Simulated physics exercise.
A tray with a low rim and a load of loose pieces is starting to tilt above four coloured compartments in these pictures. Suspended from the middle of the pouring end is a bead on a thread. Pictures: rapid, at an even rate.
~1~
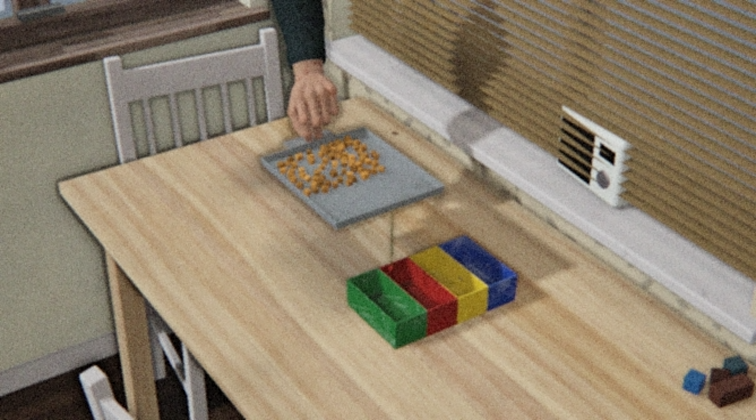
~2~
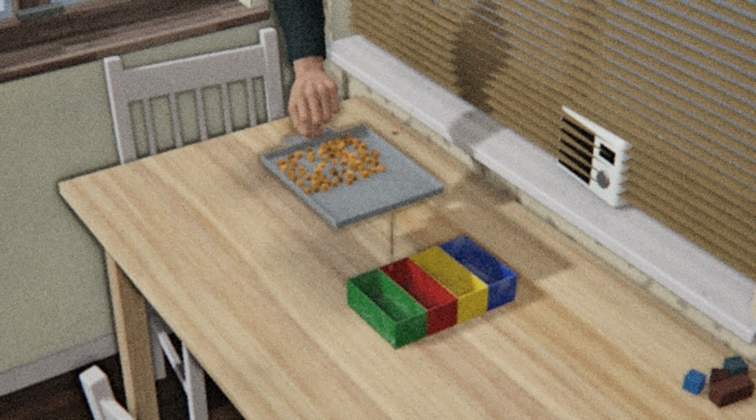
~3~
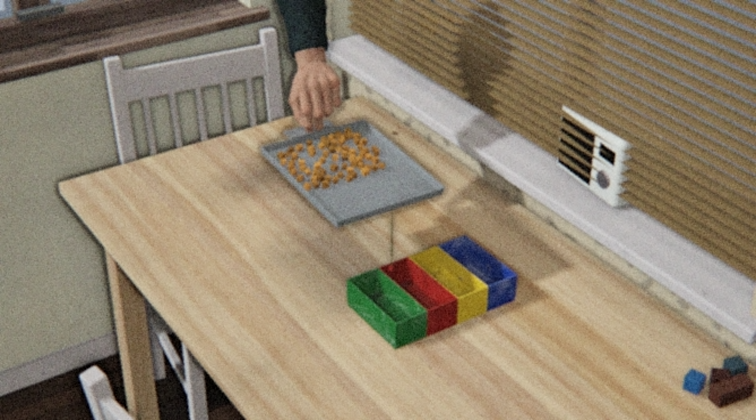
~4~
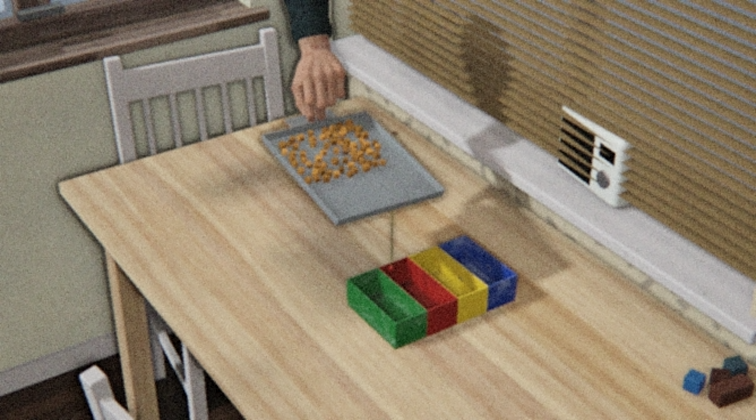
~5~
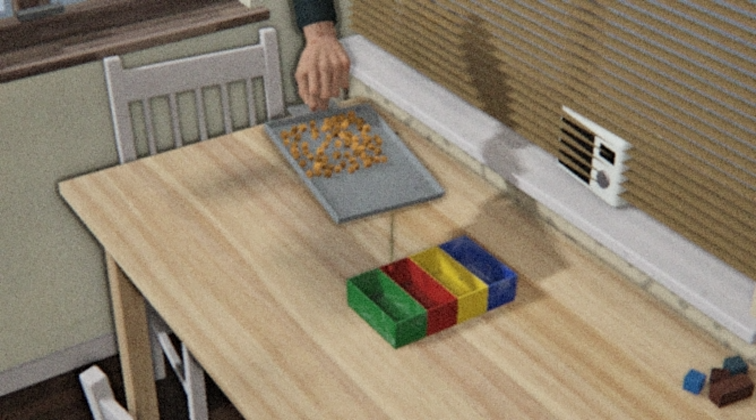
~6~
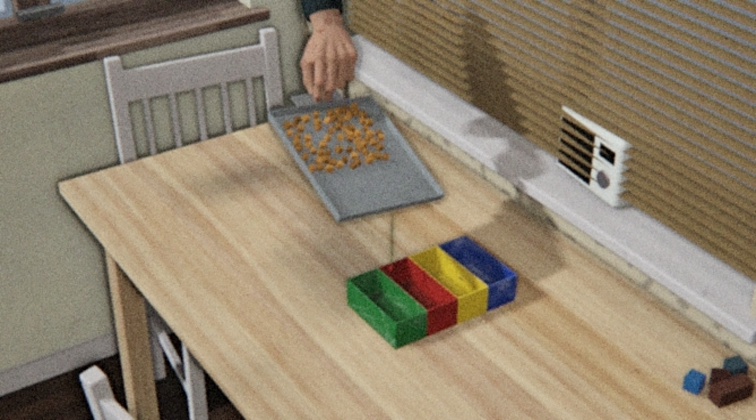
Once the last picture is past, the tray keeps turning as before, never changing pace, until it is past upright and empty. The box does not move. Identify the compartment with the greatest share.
Greatest share: Yellow.
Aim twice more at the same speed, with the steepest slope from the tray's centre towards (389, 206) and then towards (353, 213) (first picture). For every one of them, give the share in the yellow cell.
Lab note: Try one about 10 %, try two 0 %.
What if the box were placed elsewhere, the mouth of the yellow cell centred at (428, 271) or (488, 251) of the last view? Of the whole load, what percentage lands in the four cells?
Try 1: Some 90 %; try 2: Some 80 %.
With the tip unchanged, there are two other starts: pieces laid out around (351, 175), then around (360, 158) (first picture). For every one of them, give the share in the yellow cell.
About 50 % and 50 %.
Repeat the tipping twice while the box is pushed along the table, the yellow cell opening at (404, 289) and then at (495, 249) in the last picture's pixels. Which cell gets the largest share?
First place: The blue one; second place: The cell in green.
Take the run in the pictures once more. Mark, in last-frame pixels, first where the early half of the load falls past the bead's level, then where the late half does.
I'd place the first part at (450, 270) and the rest at (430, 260).
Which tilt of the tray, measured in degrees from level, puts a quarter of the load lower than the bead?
Around 80 degrees of turn.
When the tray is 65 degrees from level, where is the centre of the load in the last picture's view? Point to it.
The middle of the pieces lands at roughly (418, 191).
Soon, tray tipped steeply; nearly all on the tray; a small part falling or outside the box.
A while on, tray tipped past a quarter turn; about a third on the tray; about half in the yellow cell; a small part in the blue cell; a small part in the red cell; a stray few in the green cell; a small part falling or outside the box.
Towards the end, tray tipped past a quarter turn; about two thirds in the yellow cell; about a quarter in the red cell; a small part in the blue cell; a small part falling or outside the box.
Finally, tray tipped past a quarter turn; about two thirds in the yellow cell; about a quarter in the red cell; a small part in the blue cell; none in the green cell; a small part outside the box.
